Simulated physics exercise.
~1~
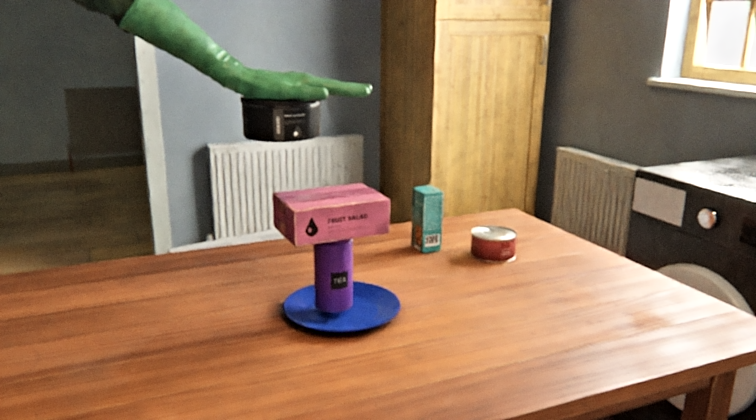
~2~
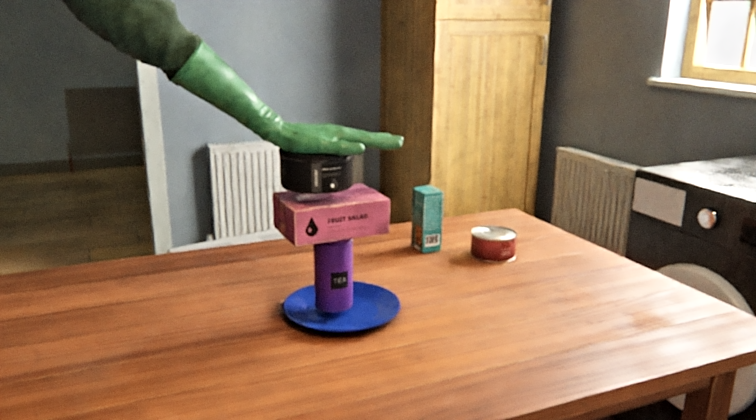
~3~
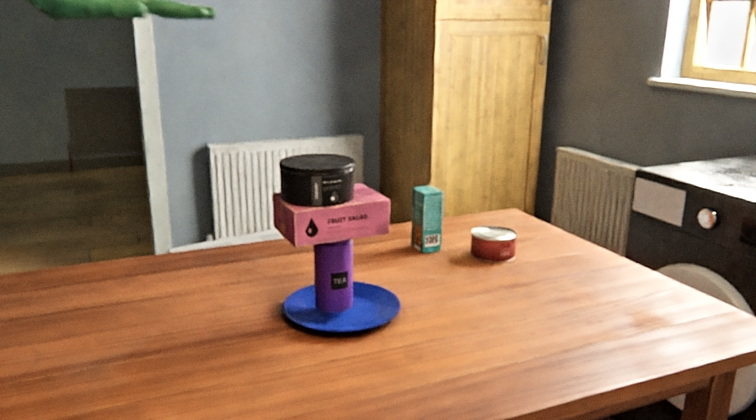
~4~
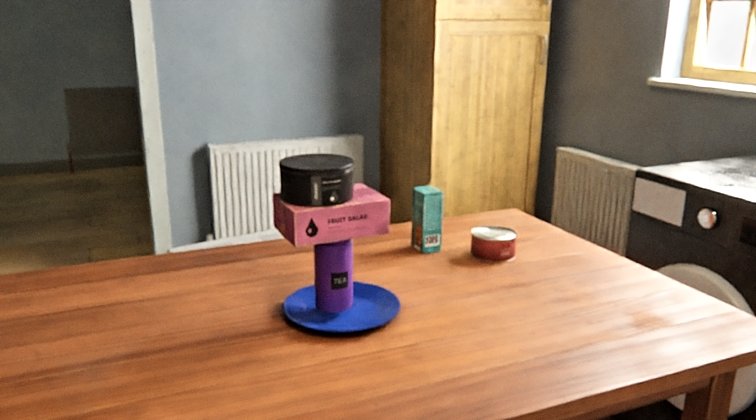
In a room with grey walls, a wooden cabinet and radiators, a still camera looks slightly down on a wooden table. A blue plate holds an upright purple jar with a pink box balanced on top, while a turquoise carton and a red tub stand to the right. A green hand reaches in from the upper left with a black tub beneath it, moving it right and down onto the pink box. The hand lets go and draws back to the upper left, then leaves view. The black tub stays put, and the tower remains standing on its plate.
